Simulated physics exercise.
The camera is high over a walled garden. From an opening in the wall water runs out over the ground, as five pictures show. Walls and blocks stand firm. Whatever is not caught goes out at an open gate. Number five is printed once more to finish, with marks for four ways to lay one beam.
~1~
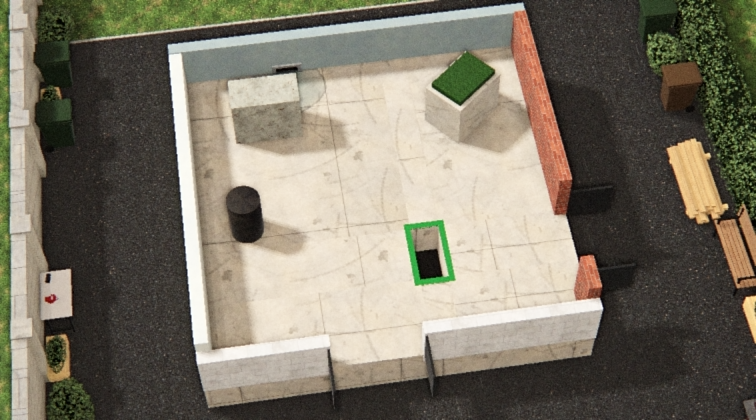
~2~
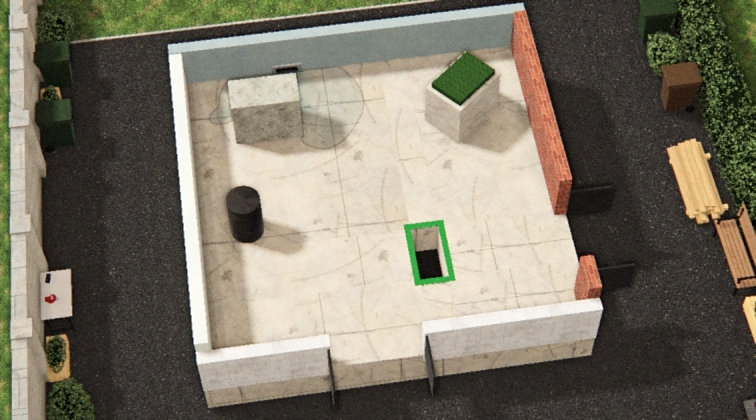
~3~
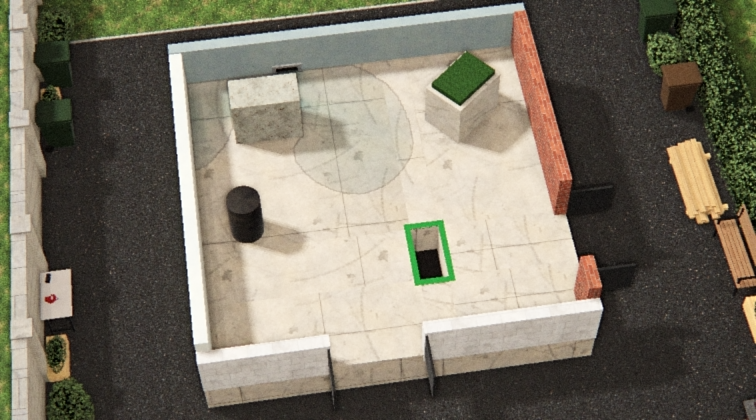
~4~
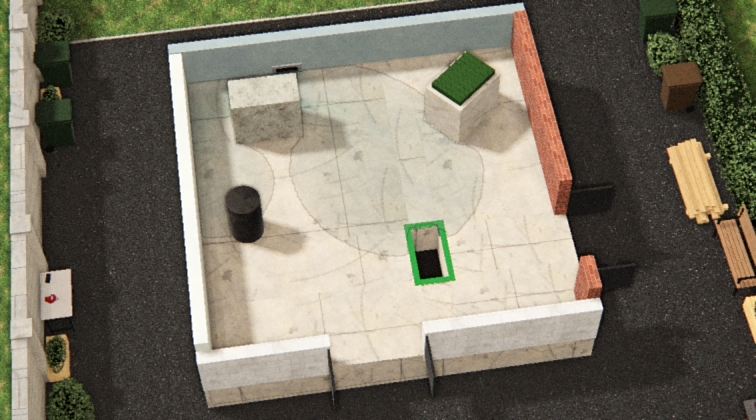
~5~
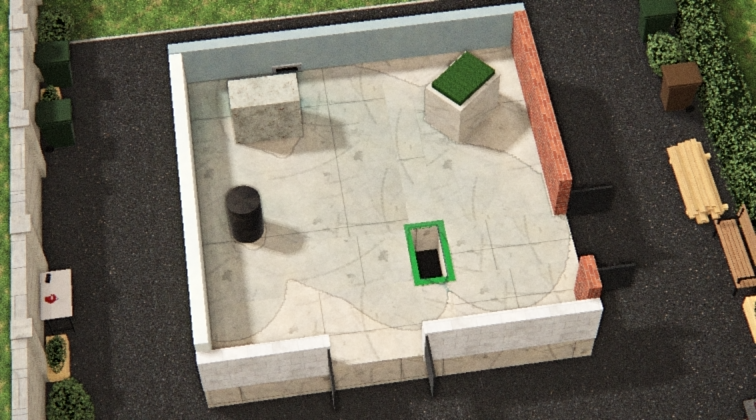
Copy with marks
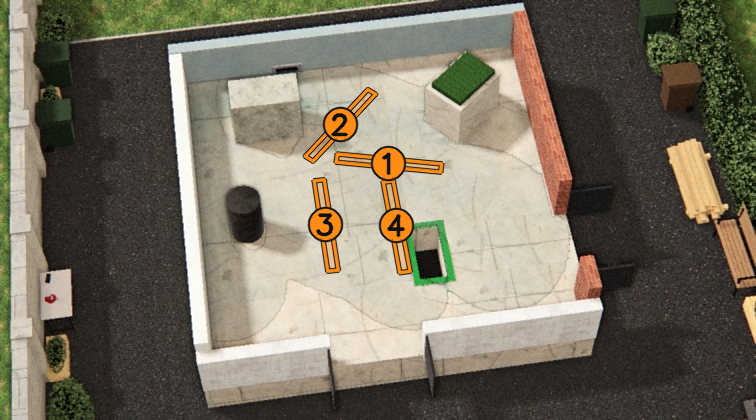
Walled garden from above, a thin sheet of water spreading from the back across pale paving and reaching a green-edged drain pit.
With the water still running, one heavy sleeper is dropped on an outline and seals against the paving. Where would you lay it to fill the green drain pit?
Use spot 3.
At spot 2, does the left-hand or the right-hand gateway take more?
The left one.
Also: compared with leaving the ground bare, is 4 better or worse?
Worse.
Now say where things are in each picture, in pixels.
In the first picture, outfall at (287, 69); green drain pit at (429, 252); open gate at (564, 253); open gate at (376, 350); front seen at (307, 100), 3 % of the ground wet; green drain pit still dry.
In the second picture, front seen at (345, 134), 9 % of the ground wet; green drain pit still dry.
In the third picture, front seen at (375, 185), 20 % of the ground wet; green drain pit still dry.
In the fourth picture, front seen at (459, 221), 39 % of the ground wet; green drain pit taking water.
In the fifth picture, front seen at (549, 283), 69 % of the ground wet; green drain pit taking water.
On the marked copy, 1 from (336, 158) to (441, 168); 2 from (309, 158) to (371, 91); 3 from (333, 270) to (319, 180); 4 from (404, 272) to (388, 181).
If 1 is chosen, about 15 % of the stream goes into the green drain pit, about 84 % out by the gates.
If 2 is chosen, about 16 % of the stream goes into the green drain pit, about 83 % out by the gates.
If 3 is chosen, about 23 % of the stream goes into the green drain pit, about 76 % out by the gates.
If 4 is chosen, about 15 % of the stream goes into the green drain pit, about 85 % out by the gates.
